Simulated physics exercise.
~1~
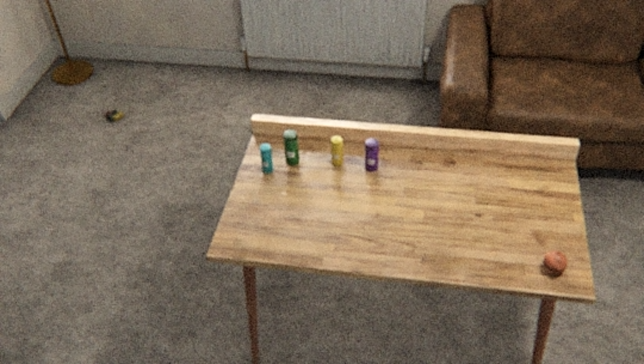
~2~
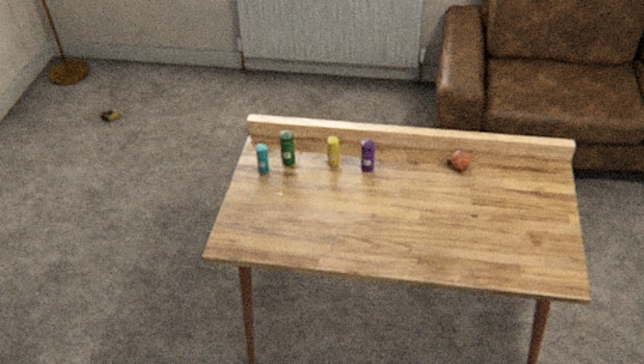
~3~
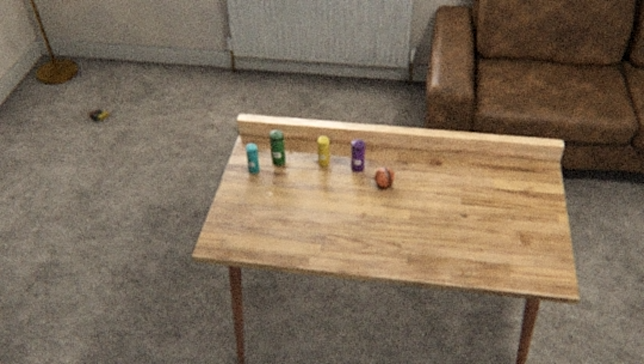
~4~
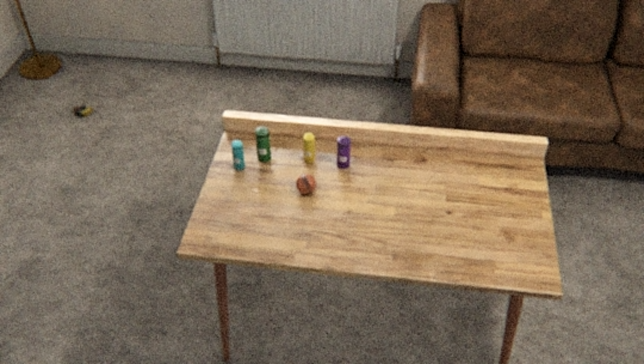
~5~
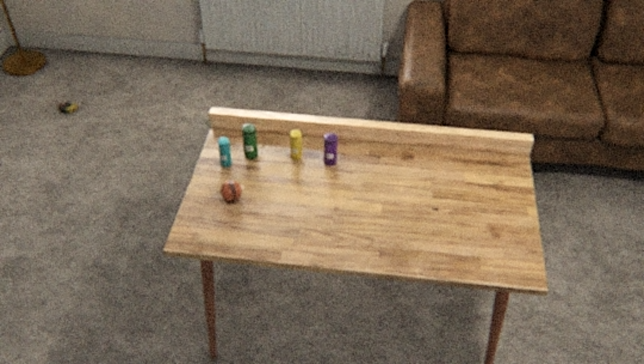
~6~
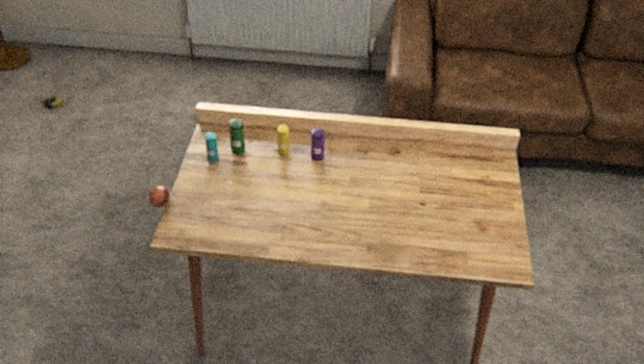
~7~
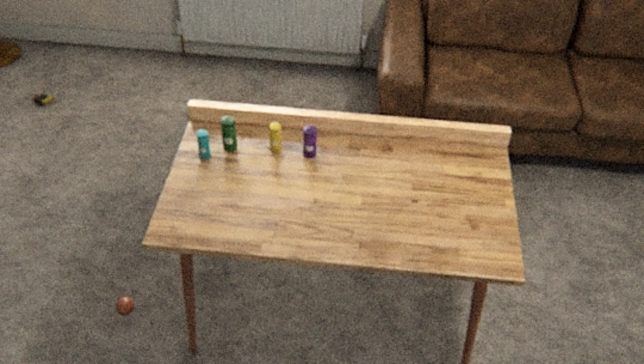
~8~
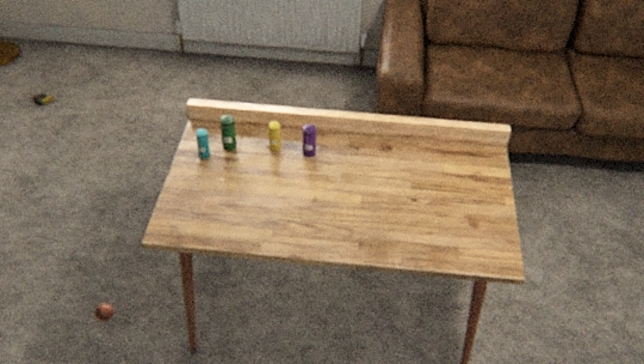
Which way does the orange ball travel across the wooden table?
It travels to the left, going past the shakers and off the left side of the table.
